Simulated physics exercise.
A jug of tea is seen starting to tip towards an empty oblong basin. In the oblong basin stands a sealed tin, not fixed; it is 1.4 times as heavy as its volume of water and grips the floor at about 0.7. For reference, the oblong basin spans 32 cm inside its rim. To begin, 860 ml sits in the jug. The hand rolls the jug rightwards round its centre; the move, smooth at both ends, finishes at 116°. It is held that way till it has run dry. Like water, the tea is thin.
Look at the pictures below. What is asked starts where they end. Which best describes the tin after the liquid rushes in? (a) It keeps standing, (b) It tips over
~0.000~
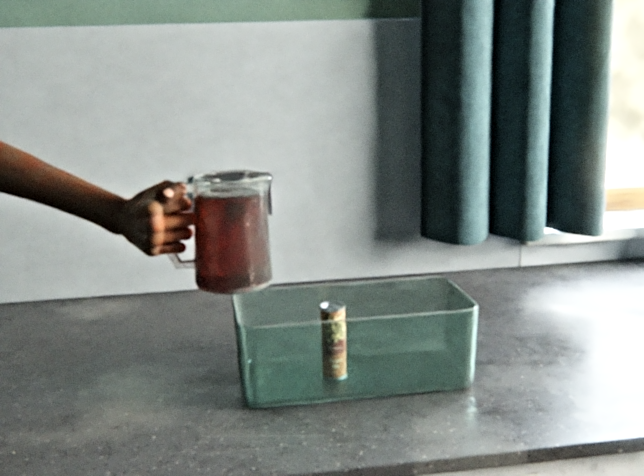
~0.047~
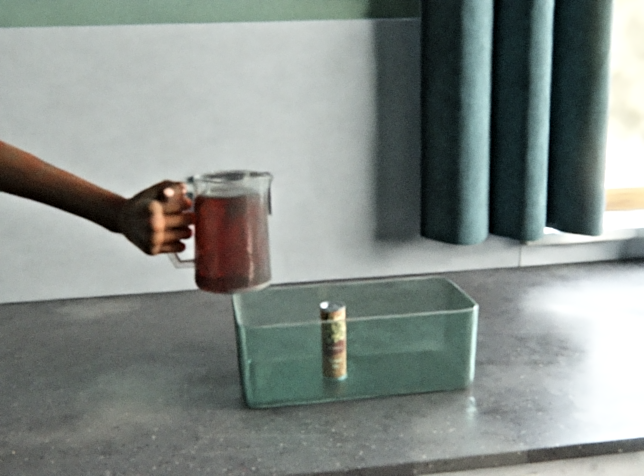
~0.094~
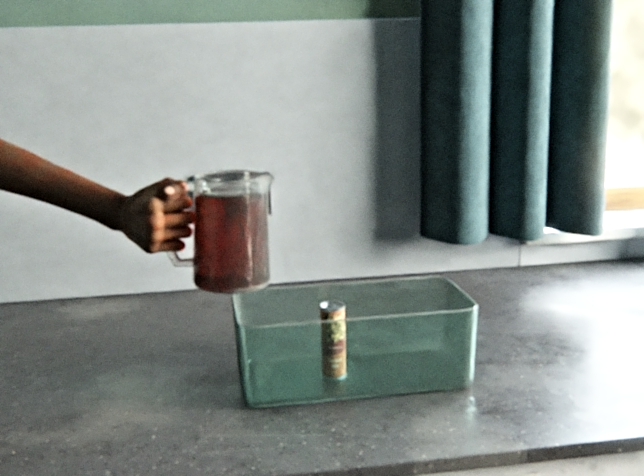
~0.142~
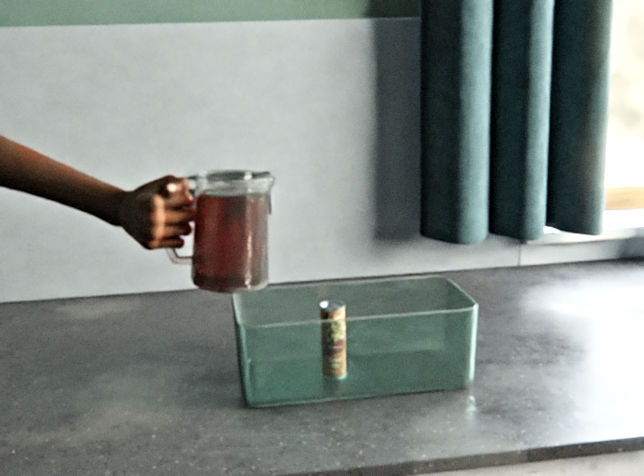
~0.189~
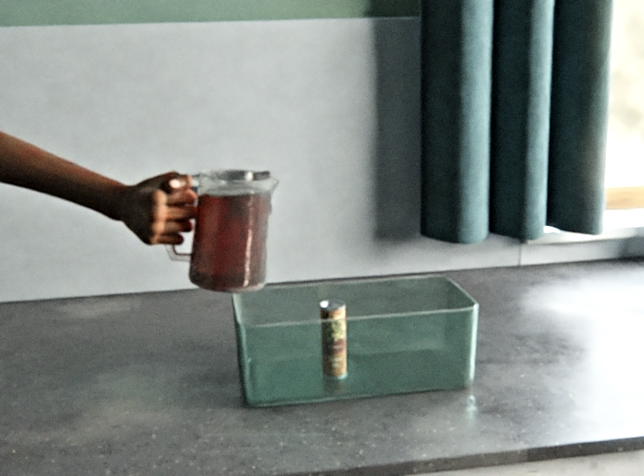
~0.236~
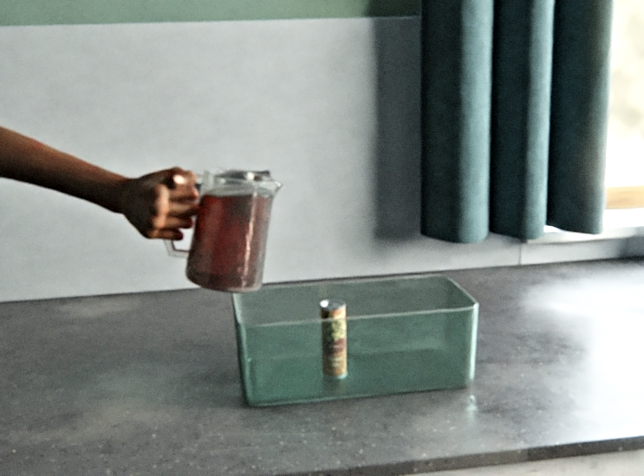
Answer: B.
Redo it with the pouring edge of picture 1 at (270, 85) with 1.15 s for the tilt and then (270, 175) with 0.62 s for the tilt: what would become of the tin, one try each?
Trial 1 - tin stays standing; trial 2 - tin tips.
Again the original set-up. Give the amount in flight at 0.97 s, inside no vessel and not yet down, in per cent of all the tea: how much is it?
Around 16 percent of it is airborne.
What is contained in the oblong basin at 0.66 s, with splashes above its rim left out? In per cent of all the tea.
Near 2 in a hundred.
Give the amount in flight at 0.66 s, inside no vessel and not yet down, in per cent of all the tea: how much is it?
I'd say close to 10 per cent.
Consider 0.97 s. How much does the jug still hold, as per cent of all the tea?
Near 34 percent, more or less.
By 0.66 s the tilt is 71° and 87 per cent is still to pour; the tin stands where it began.
By 0.97 s the tilt is 109° and 34 per cent is still to pour; the tin stands where it began.
By 1.30 s the tilt is 116° and 2 per cent is still to pour; the tin leans 37°.
By 1.65 s the tilt is 116° and 0 per cent is still to pour; the tin lies on its side.
At rest the tin lies on its side.
